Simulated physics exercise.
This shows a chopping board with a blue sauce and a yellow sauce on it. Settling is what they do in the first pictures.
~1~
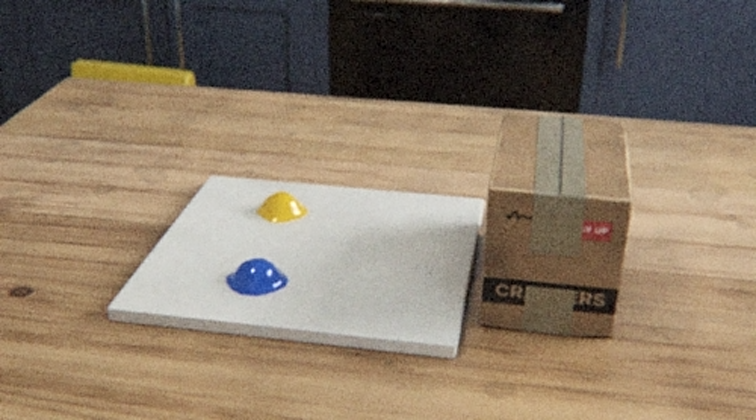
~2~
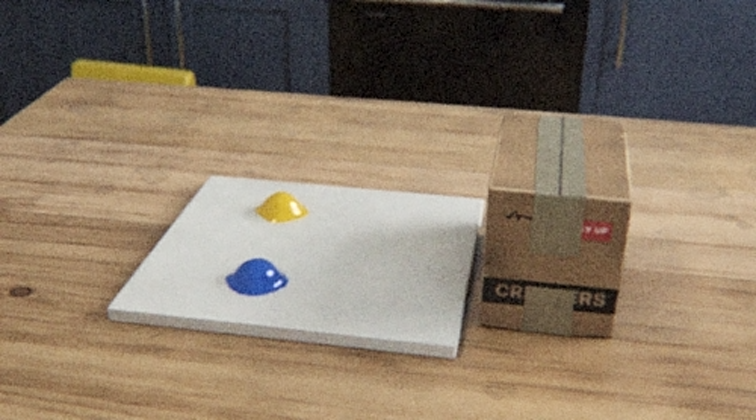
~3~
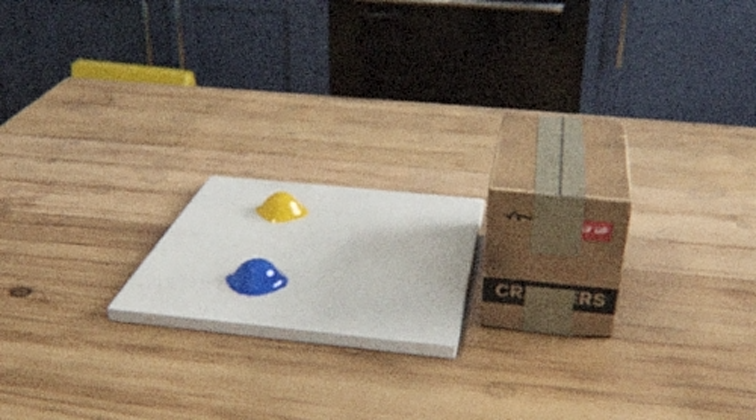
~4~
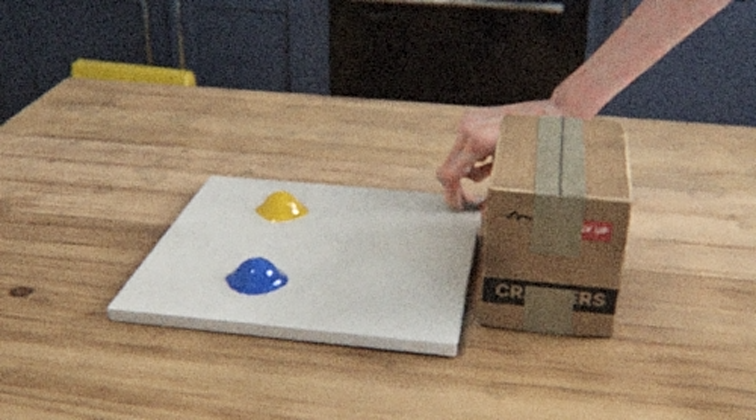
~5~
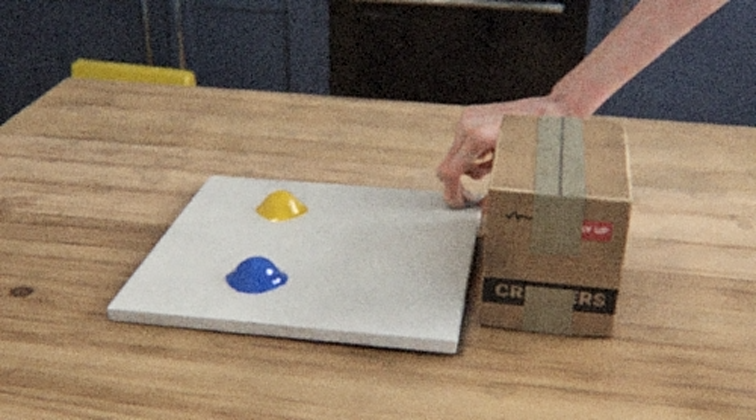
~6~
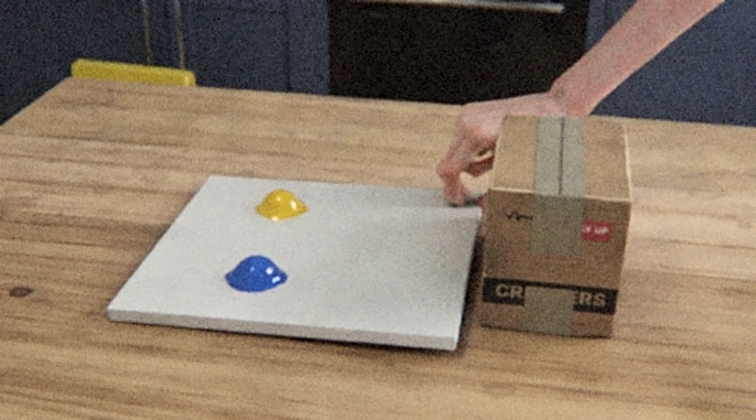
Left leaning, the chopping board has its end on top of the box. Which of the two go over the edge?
The blue sauce ends up still on it, the yellow sauce ends up still on it.
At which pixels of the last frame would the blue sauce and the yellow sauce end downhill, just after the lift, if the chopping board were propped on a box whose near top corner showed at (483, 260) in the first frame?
Roughly (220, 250) and (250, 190).
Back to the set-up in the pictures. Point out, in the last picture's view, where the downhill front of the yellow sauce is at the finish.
It ends up somewhere around pixel (243, 175) in the last picture.
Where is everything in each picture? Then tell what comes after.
The chopping board lies flat; blue sauce (257, 270) a tall heap; yellow sauce (282, 201) a tall heap; box (553, 267), in the first frame.
They settle; blue sauce (257, 270) a tall heap; yellow sauce (282, 202) a tall heap, in the second frame.
At rest; blue sauce (257, 270) a tall heap; yellow sauce (282, 202) a tall heap, in the third frame.
A hand takes the end; blue sauce (257, 269) a tall heap; yellow sauce (282, 201) a tall heap, in the fourth frame.
The end is rising; blue sauce (256, 268) a tall heap; yellow sauce (281, 200) a tall heap, in the fifth frame.
The chopping board slopes by about 2°; blue sauce (256, 266) a tall heap; yellow sauce (281, 199) a tall heap; box (553, 267), in the sixth frame.
Shortly, slope about 29°; the blue sauce has not moved; the yellow sauce has not moved.
Then, the blue sauce has not moved; the yellow sauce has not moved.
At the finish, slope about 29°; the blue sauce has not moved; the yellow sauce has not moved.
